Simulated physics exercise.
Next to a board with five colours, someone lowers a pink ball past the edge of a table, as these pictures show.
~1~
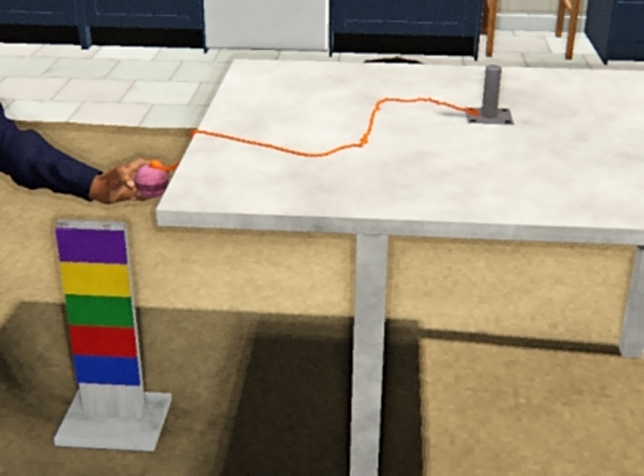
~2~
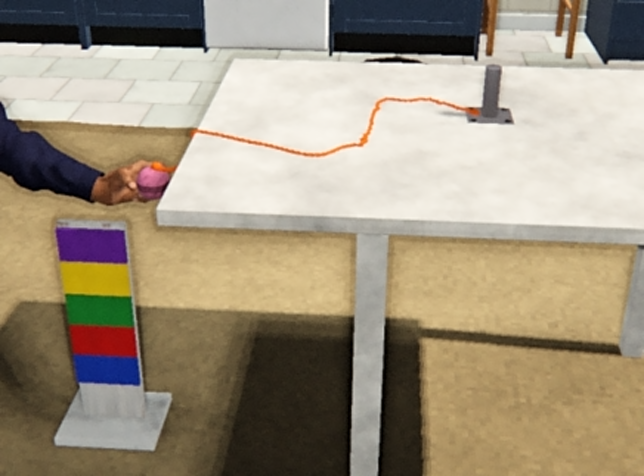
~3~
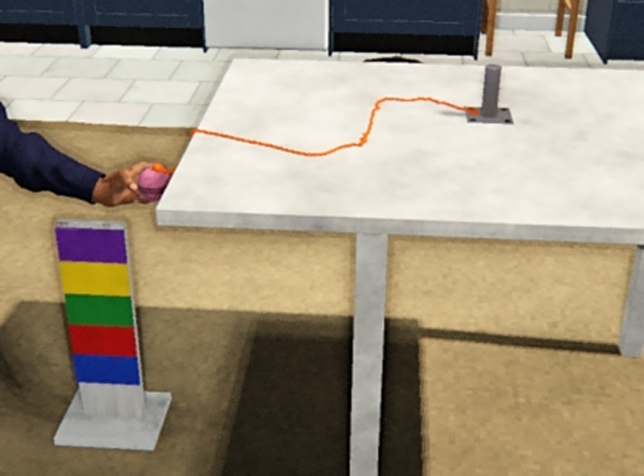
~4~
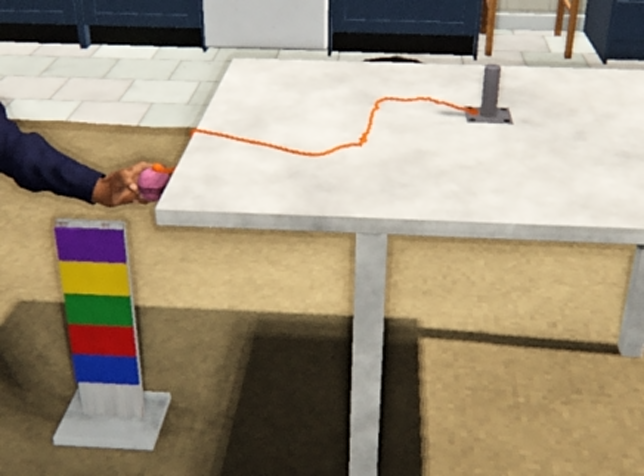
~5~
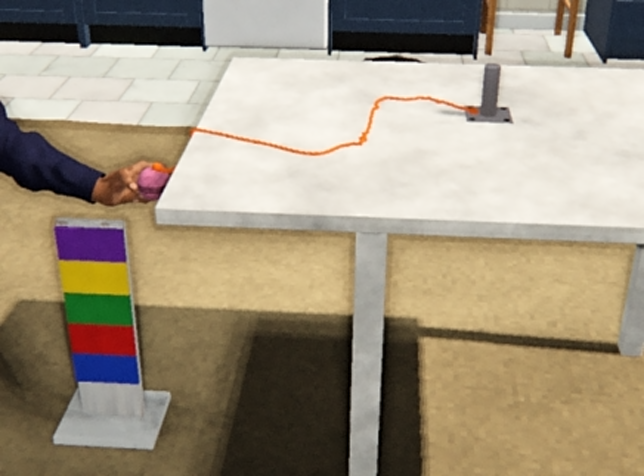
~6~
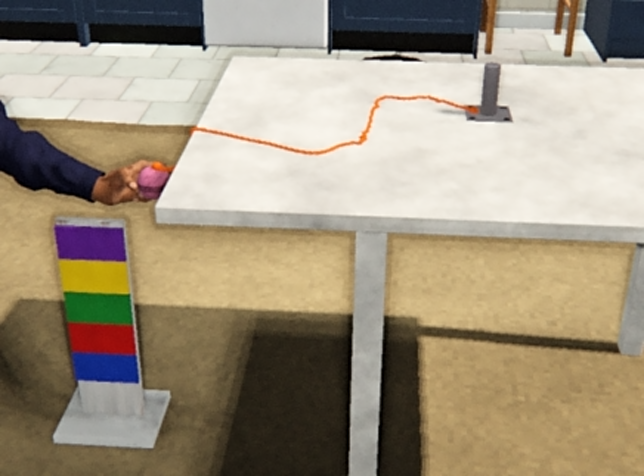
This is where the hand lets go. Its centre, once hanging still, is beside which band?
Beside the red band.
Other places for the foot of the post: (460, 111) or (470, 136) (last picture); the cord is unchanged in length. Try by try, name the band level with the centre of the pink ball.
Answer, in order: Blue, blue.
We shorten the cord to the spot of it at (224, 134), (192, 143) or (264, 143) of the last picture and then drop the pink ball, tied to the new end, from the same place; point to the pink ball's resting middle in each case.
The pixels are (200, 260), (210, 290) and (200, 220), in the order of the tries.
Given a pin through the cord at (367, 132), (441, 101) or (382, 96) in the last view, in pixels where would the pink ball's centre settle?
Approximately (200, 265), (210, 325) and (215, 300), respectively.
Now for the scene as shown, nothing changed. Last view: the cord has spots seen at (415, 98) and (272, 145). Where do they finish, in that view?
They finish at (389, 114) and (206, 197) respectively.
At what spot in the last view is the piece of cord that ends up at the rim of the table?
Go for the one at (348, 144).
Soon after, ball near (179, 343); level with red.
After that, ball near (229, 328); level with red.
And then, ball near (205, 337); level with red.
In the end, ball near (214, 335); level with red. Its centre hangs level with the red band.
